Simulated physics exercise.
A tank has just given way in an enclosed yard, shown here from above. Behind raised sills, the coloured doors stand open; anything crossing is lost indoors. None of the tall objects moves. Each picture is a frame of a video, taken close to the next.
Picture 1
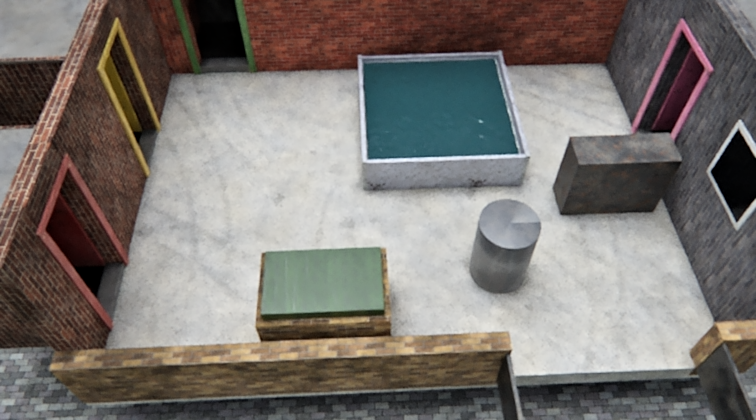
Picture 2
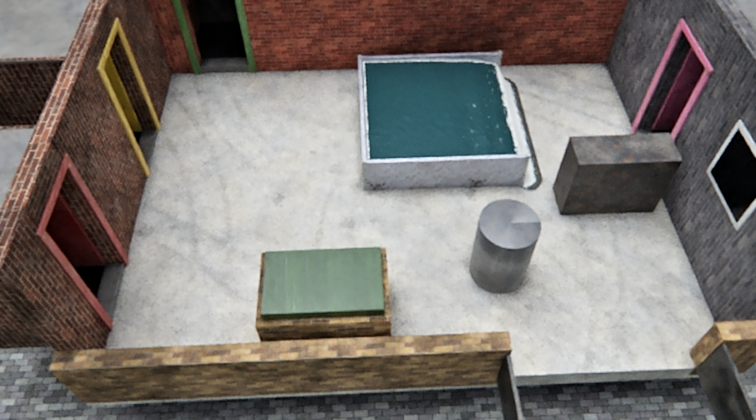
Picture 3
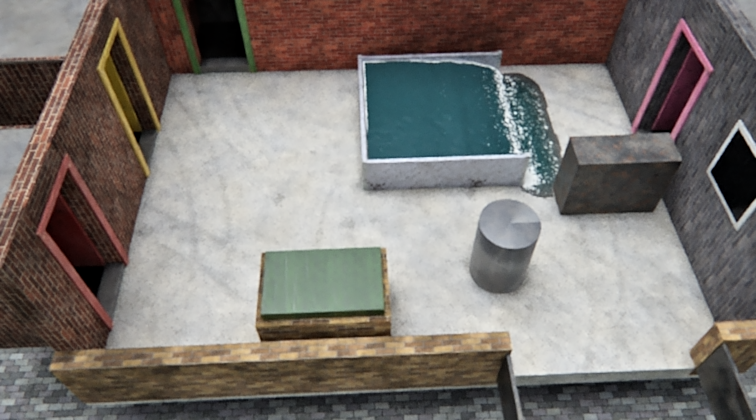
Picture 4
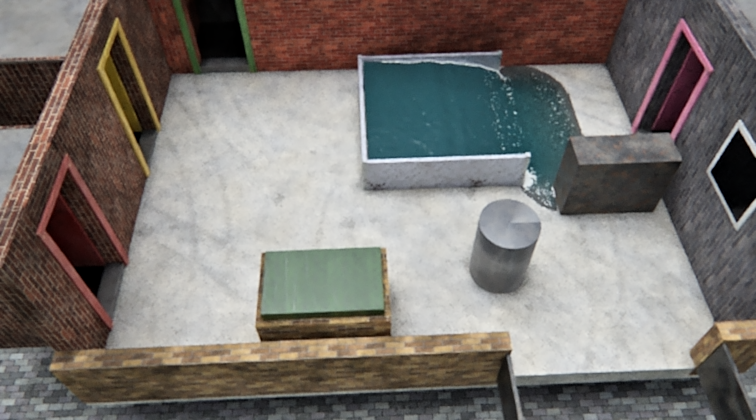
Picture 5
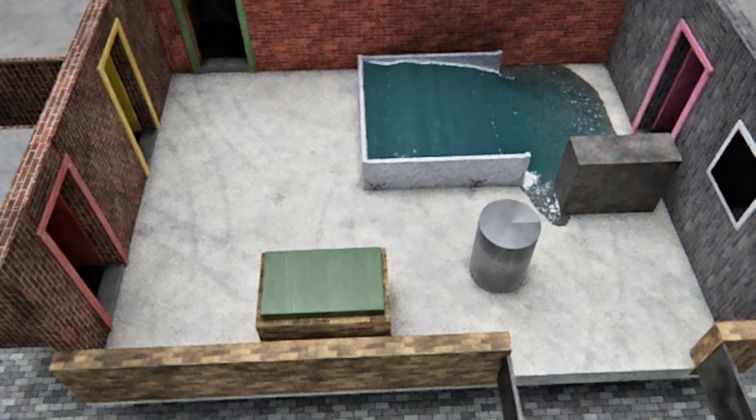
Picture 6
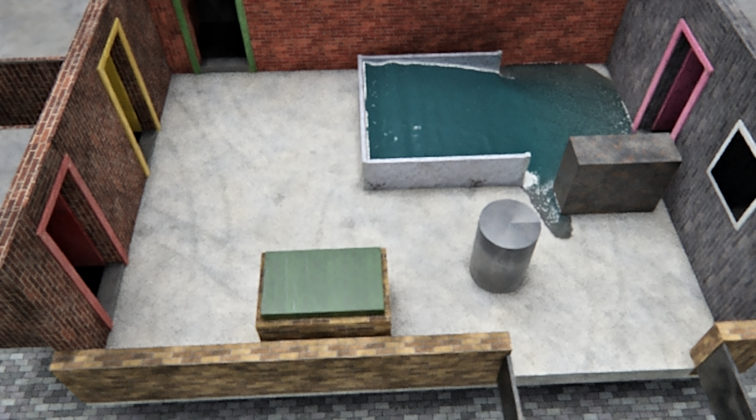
Water pouring from the opened right side of a tank, spreading across the yard floor and around a dark grey block.
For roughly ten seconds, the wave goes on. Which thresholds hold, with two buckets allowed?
In the end I expect the yellow door to see two buckets at most; I expect the red door to see two buckets at most; I expect the pink door to see over two buckets; I expect the green door to see two buckets at most.
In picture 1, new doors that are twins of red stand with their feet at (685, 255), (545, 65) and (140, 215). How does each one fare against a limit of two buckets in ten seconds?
Taking them as listed, the first undershoots, the second overshoots and the third undershoots.
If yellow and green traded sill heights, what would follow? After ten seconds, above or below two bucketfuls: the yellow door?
The yellow door remains within bounds, I think.
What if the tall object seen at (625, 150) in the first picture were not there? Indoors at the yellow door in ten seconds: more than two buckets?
Outcome - yellow door falls short of the line.
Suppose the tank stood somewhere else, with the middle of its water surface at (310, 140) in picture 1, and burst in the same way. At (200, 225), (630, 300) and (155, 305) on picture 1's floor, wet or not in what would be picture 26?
In order: Untouched, submerged, untouched.
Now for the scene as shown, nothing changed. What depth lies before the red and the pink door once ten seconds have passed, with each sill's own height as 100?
Depth ratios, approx.: 10 and 150 percent.
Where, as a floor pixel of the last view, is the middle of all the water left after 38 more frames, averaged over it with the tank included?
I'd say around (491, 134).
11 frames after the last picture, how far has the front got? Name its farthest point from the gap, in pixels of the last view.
The farthest point of the front sits at (708, 336).
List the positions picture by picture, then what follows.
The tank at (437, 107) is whole and still, in the first frame.
Water pours out at (507, 119) and has run to (533, 185), in the second frame.
The front is at (547, 193), out from the gap at (506, 121), in the third frame.
Water pours out at (506, 122) and has run to (554, 205), in the fourth frame.
Water pours out at (506, 122) and has run to a hidden place, in the fifth frame.
The front is at a hidden place, out from the gap at (506, 122), in the sixth frame.
A moment on, water covers 20 % of the floor; the yellow door not reached, the red door not reached, the pink door over two buckets in, the green door not reached.
Next, water covers 20 % of the floor; the yellow door not reached, the red door not reached, the pink door far over two buckets in, the green door not reached.
Then, water covers 30 % of the floor; the yellow door not reached, the red door not reached, the pink door far over two buckets in, the green door not reached.
Later, water covers 50 % of the floor; the yellow door not reached, the red door not reached, the pink door far over two buckets in, the green door wet at the sill, nothing in.
In the end, water covers 70 % of the floor; the yellow door wet at the sill, nothing in, the red door wet at the sill, nothing in, the pink door far over two buckets in, the green door wet at the sill, nothing in.
